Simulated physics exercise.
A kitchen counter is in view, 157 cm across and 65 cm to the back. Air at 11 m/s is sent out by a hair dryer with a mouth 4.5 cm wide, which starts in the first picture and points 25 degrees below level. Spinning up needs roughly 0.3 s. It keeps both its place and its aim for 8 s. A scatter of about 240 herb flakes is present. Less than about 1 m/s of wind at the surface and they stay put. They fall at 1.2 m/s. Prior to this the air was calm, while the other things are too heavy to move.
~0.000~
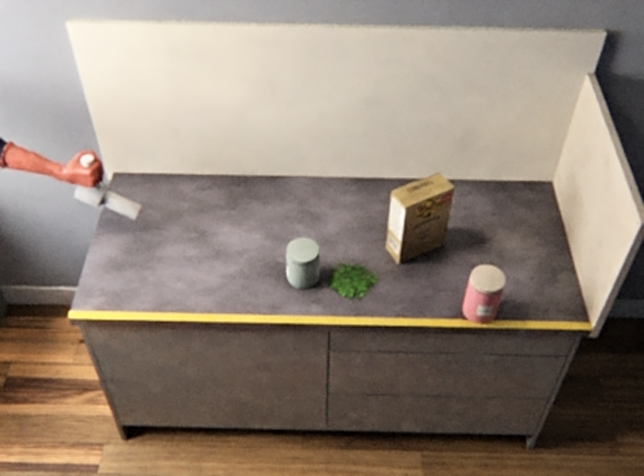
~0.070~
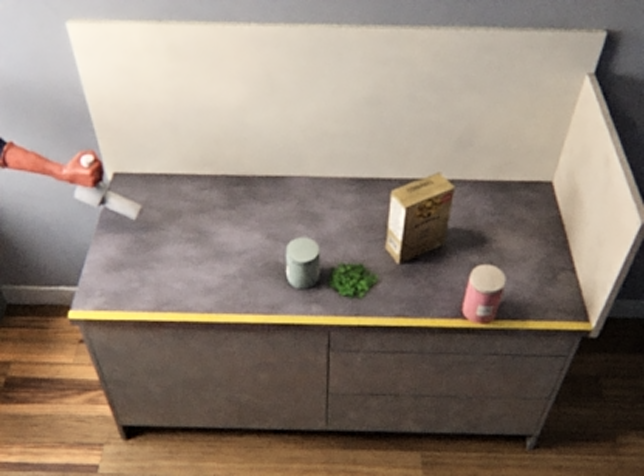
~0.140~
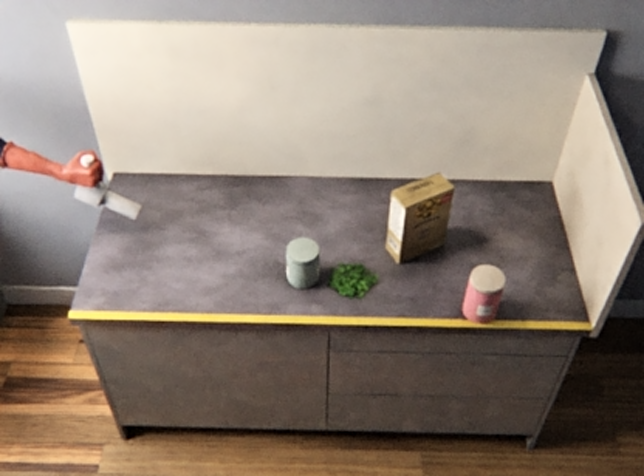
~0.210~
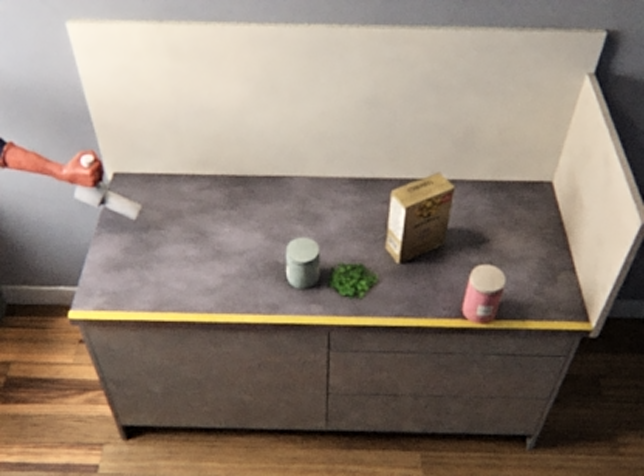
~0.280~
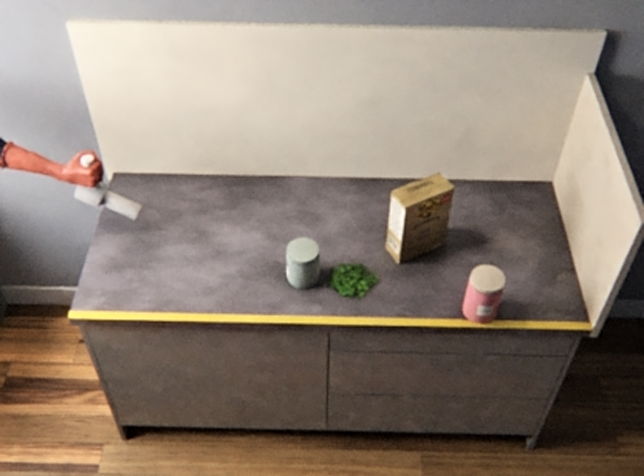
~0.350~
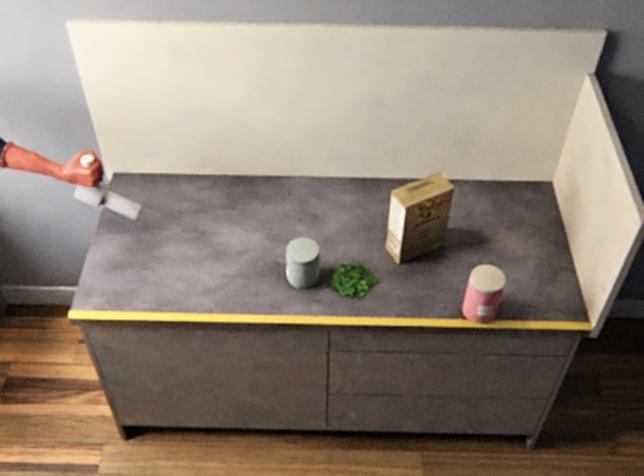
In this clip, a reddish hand at the left points a pale handheld device over a gray counter with a yellow edge, where two jars, a carton and a patch of green herb flakes all stay still.
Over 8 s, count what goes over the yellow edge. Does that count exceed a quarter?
Yes, my money says the one-in-four line is overrun at that edge.
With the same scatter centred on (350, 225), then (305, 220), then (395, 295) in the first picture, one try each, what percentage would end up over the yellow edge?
In turn: 0 per cent, 0 per cent, 40 per cent.
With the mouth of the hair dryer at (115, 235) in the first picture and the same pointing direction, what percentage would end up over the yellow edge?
That gives roughly 10 % in the end.
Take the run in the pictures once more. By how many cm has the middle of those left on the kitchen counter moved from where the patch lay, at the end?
About 35 centimetres.
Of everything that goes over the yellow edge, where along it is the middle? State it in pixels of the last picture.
About (540, 329).
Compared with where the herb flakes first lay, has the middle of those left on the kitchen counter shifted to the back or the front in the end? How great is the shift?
Shift: Towards the near end, some 5 cm.
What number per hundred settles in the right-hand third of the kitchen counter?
Something close to 30 % ends up there.
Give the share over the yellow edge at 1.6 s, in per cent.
About 1 per cent.
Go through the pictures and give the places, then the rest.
In the first frame, the middle of the herb flakes is near (349, 281), none has stirred yet and the mouth of the hair dryer is at (138, 213).
In the second frame, the middle of the herb flakes is near (349, 280), none has stirred yet and the yellow edge is centred on (329, 324).
In the third frame, the middle of the herb flakes is near (349, 280), none has stirred yet, the top of a jar is at (303, 250) and the top of a carton is at (423, 189).
In the fourth frame, the middle of the herb flakes is near (349, 280) and none has stirred yet.
In the fifth frame, the middle of the herb flakes is near (349, 280) and none has stirred yet.
In the sixth frame, the middle of the herb flakes is near (349, 280) and none has stirred yet.
After 1.6 s the count stands so, 1 % are over the yellow edge; the middle of those still in play is near (356, 287).
After 2.6 s the count stands so, 16 % are over the yellow edge; the middle of those still in play is near (361, 289).
After 4.4 s the count stands so, 29 % are over the yellow edge; the middle of those still in play is near (396, 290).
After 8.0 s, at the end, 41 % are over the yellow edge; the middle of those still in play is near (464, 300).
